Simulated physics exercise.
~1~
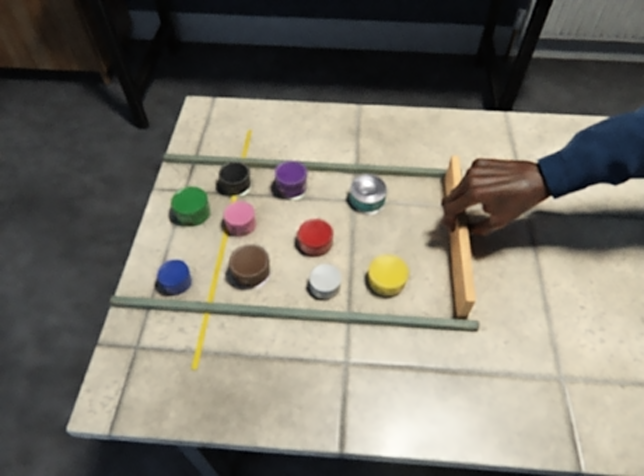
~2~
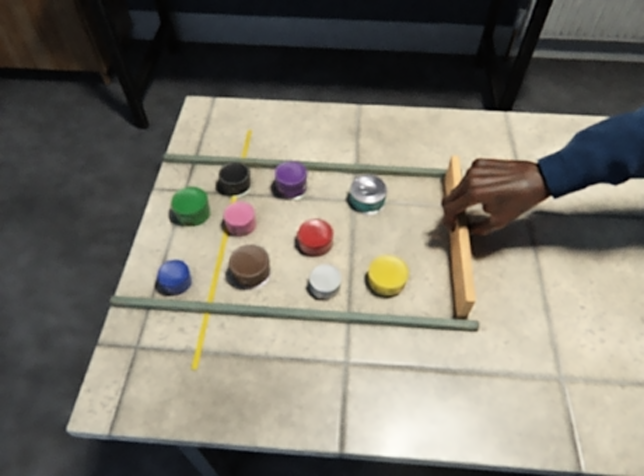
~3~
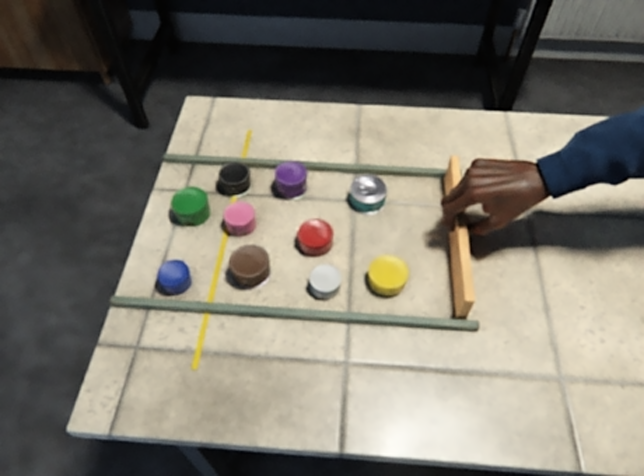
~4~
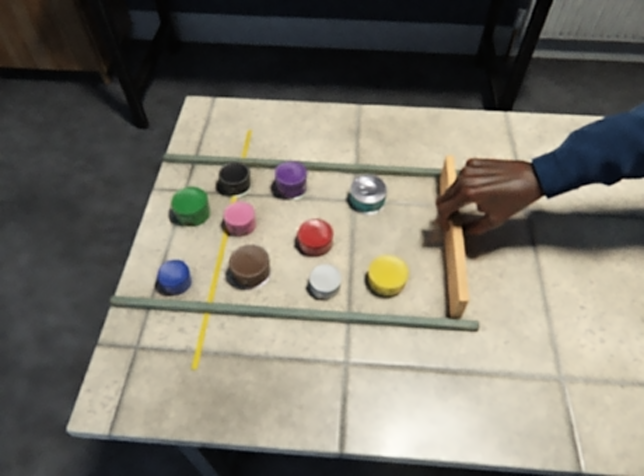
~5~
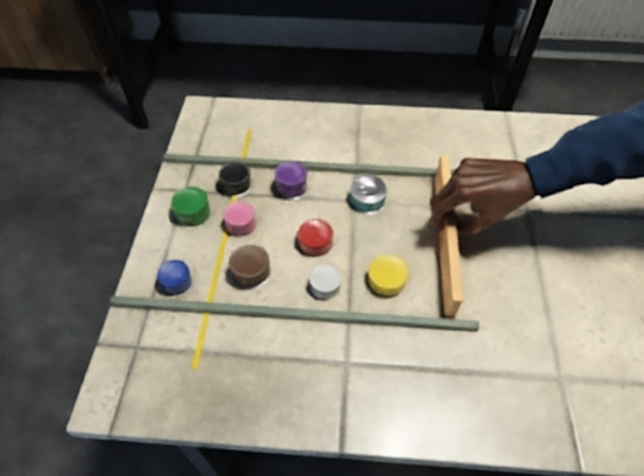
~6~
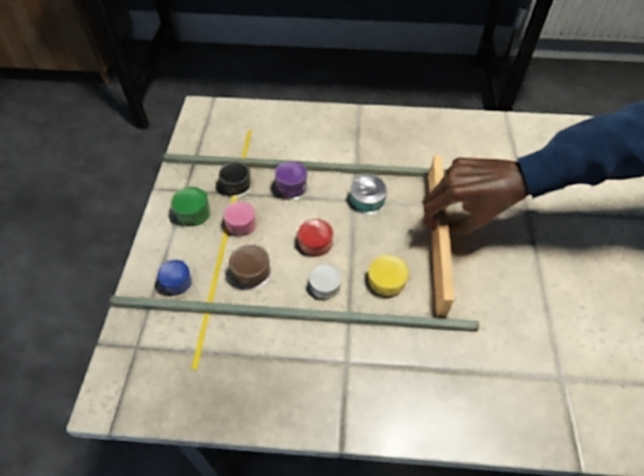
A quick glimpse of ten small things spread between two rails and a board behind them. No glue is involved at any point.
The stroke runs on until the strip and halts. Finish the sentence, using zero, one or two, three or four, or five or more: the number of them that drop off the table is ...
The number that drop off the table is zero.
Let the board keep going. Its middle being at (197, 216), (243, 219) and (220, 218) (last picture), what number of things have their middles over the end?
First 2, next 0, last 0.
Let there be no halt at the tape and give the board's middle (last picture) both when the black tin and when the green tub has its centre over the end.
Middle: Roughly (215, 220); roughly (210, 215).
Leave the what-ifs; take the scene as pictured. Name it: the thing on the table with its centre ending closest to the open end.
The one you want is the black tin.
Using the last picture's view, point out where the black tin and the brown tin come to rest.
Look around (167, 168) for the first and around (164, 247) for the second.
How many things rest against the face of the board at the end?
My count gives 4.
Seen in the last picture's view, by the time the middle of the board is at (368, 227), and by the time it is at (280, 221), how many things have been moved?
Moved so far: 3, later 8.
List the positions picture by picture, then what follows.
The first frame shows green tub (191, 207); blue tub (175, 277); black tin (235, 179); board (458, 232); tape (227, 229).
The second frame shows blue tub (175, 277); pink tub (240, 219).
The third frame shows black tin (235, 179); purple pot (292, 181).
The fourth frame shows green tub (191, 207); brown tin (250, 267).
The fifth frame shows blue tub (175, 277); yellow tin (388, 276).
The sixth frame shows green tub (191, 207); blue tub (175, 277); black tin (235, 179); board (439, 231); tape (227, 229).
Soon after, none off yet; green tub at rest near (191, 207); blue tub at rest near (175, 277); black tin at rest near (235, 179).
In the end, the number that fall off is zero.
